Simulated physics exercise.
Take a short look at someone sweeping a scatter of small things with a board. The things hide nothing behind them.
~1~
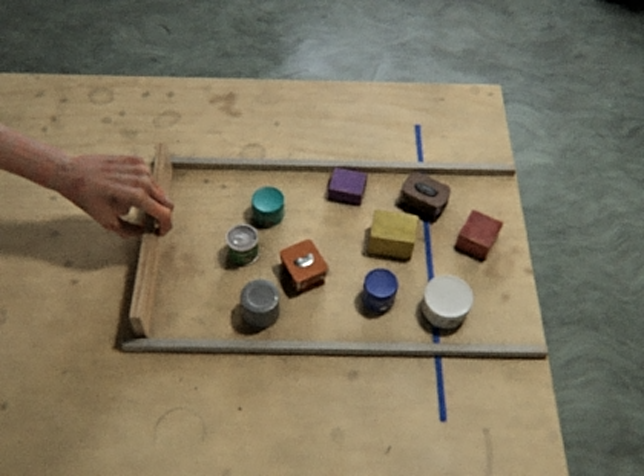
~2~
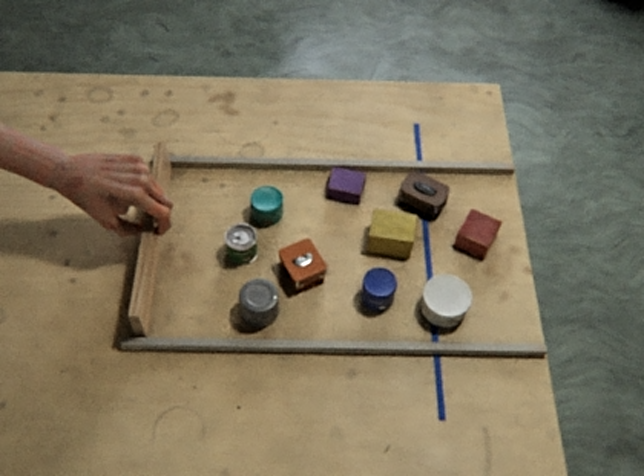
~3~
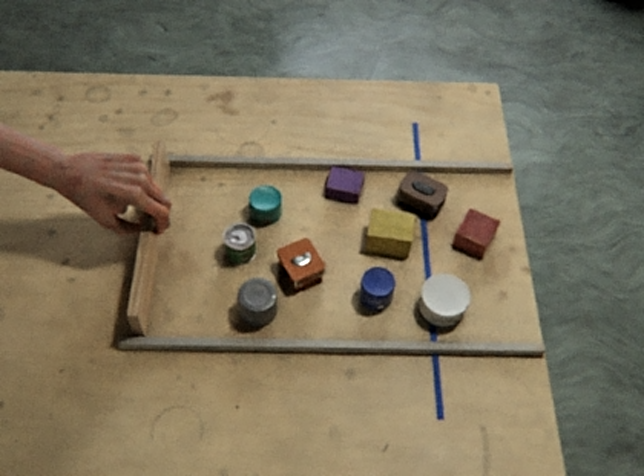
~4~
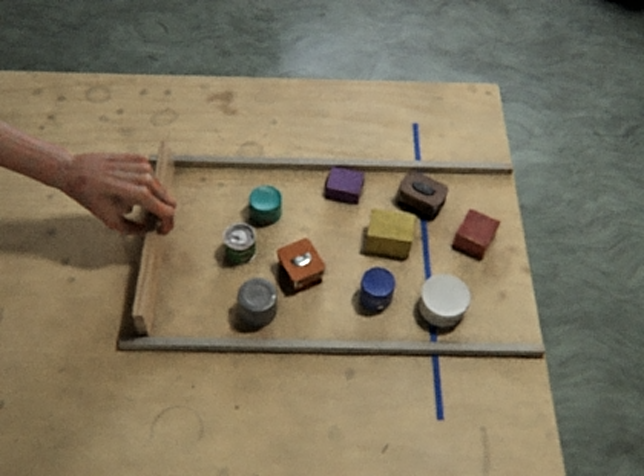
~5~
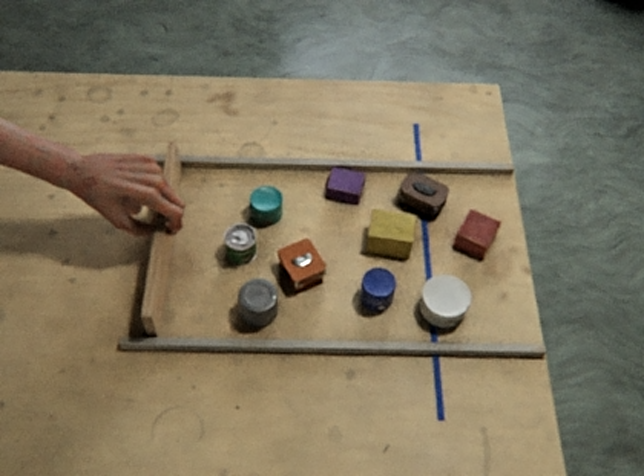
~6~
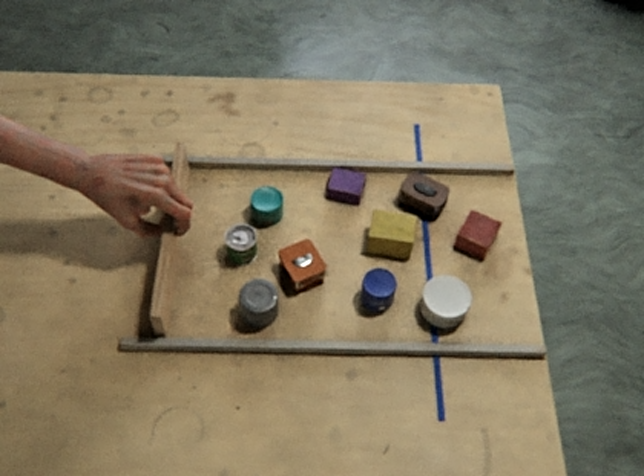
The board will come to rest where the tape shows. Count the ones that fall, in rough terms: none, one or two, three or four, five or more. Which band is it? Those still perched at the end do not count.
Looks like the tally of pieces that topple off is zero there.
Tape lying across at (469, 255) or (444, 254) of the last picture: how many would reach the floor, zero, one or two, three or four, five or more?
Lab note - count per position: One or two; none at all.
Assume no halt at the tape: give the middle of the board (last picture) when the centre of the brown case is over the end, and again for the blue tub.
(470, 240) and (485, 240), more or less.
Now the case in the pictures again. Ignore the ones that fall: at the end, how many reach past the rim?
The total comes out at 1.
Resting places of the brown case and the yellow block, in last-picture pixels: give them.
Approximately (481, 196) for one, approximately (468, 226) for the other.
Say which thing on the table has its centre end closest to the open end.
The white pot.
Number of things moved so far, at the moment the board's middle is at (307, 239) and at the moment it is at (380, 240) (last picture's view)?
By then 4, and later 9.
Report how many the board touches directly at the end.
5 in contact.
Soon after, none off yet; red block at rest near (477, 235); white pot at rest near (445, 303); brown case at rest near (424, 196).
At rest, the number that fall off is zero.
